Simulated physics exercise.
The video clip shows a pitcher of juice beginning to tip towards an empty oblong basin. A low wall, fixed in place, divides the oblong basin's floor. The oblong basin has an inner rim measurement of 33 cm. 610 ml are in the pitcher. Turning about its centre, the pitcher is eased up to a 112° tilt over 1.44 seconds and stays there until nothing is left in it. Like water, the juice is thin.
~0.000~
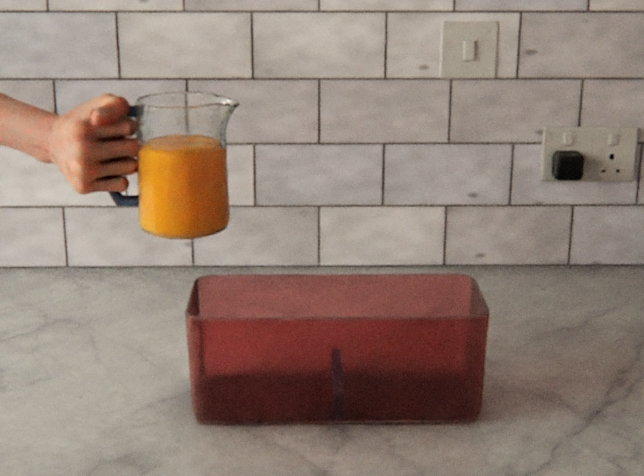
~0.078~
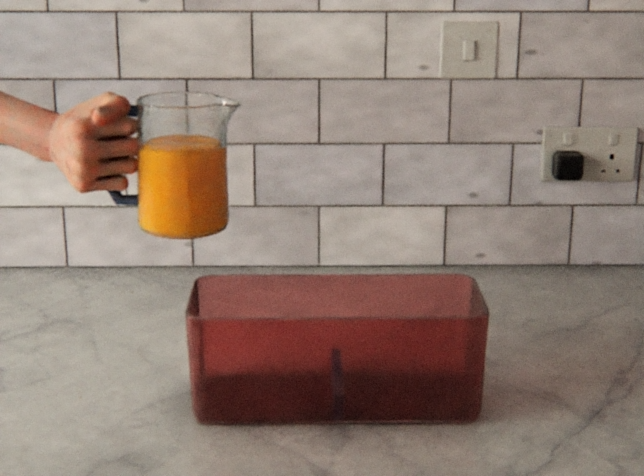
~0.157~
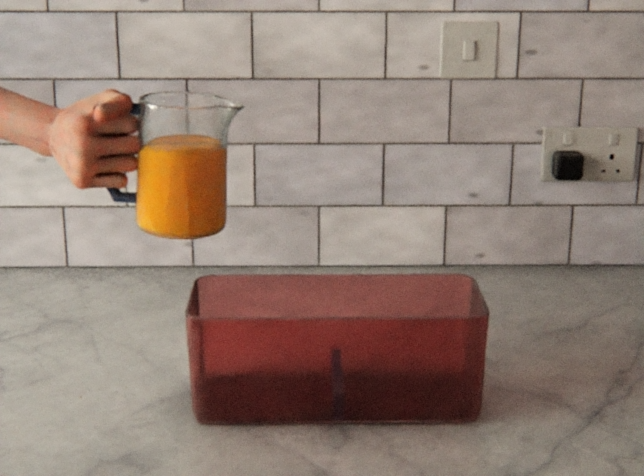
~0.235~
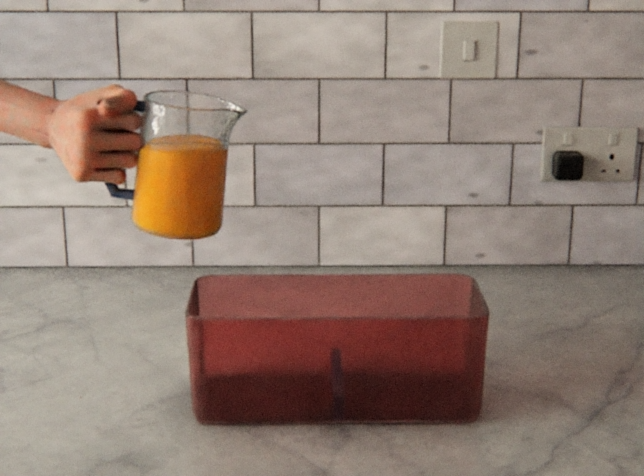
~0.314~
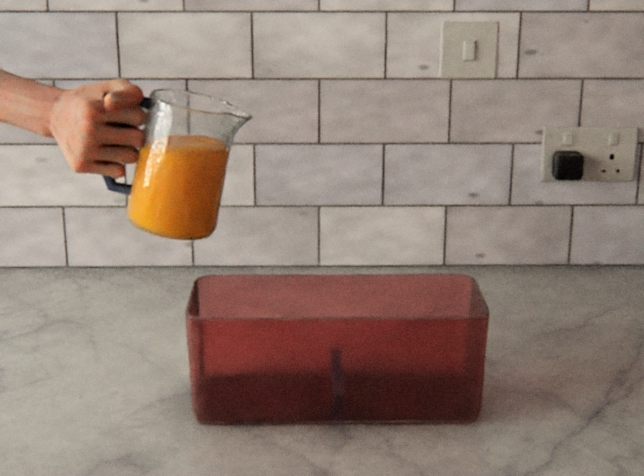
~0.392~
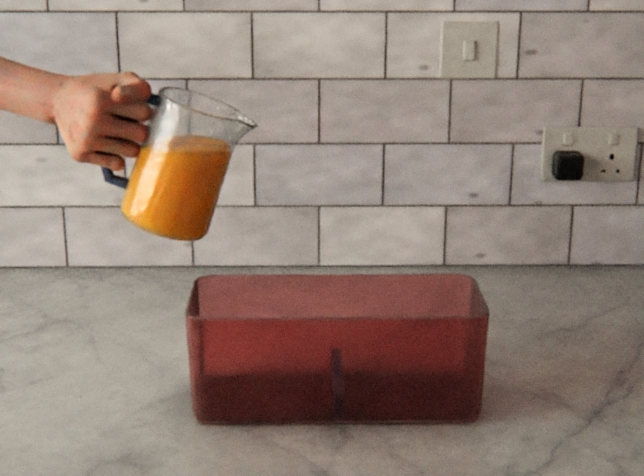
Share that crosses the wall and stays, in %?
21 %.
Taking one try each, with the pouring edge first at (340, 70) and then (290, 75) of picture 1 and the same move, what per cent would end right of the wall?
I'd say 85 percent on the first go, 85 percent on the next.
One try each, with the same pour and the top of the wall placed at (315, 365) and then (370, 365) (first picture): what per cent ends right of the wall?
Roughly 60 per cent, then 5 per cent.
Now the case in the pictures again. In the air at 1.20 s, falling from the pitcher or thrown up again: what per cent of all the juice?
20 per cent or so.
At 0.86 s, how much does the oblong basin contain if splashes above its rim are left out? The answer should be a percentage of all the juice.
Estimate - around 1 in a hundred parts.
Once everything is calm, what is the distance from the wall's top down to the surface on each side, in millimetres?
About 8 mm on the left, about 26 mm on the right.
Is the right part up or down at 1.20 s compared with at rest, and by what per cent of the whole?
Its share increases, some 12 in a hundred.
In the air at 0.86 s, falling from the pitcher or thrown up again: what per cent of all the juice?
8 per cent.
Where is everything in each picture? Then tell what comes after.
It leans 0°; its right rim is at (240, 102); the juice meets the walls at (141, 142) and (223, 143); the oblong basin's rim runs from (191, 298) to (481, 296); the wall's top is at (338, 371), in the first frame.
It leans 1°; its right rim is at (241, 103); the juice meets the walls at (141, 143) and (223, 142), in the second frame.
It leans 3°; its right rim is at (243, 105); the juice meets the walls at (142, 144) and (224, 142), in the third frame.
It leans 7°; its right rim is at (247, 110); the juice meets the walls at (143, 143) and (225, 143), in the fourth frame.
It leans 13°; its right rim is at (252, 116); the juice meets the walls at (142, 147) and (228, 143), in the fifth frame.
It leans 19°; its right rim is at (258, 125); the juice meets the walls at (140, 154) and (231, 144), in the sixth frame.
After 0.86 s the tilt is 72° and 92 per cent is still to pour, 1 is left of the wall and 0 right of it.
After 1.20 s the tilt is 104° and 34 per cent is still to pour, 36 is left of the wall and 9 right of it.
After 1.55 s the tilt is 112° and 2 per cent is still to pour, 77 is left of the wall and 16 right of it.
After 1.94 s the tilt is 112° and 0 per cent is still to pour, 77 is left of the wall and 21 right of it.
In the end 77 per cent lies left of the wall, 21 right of it and 2 outside.
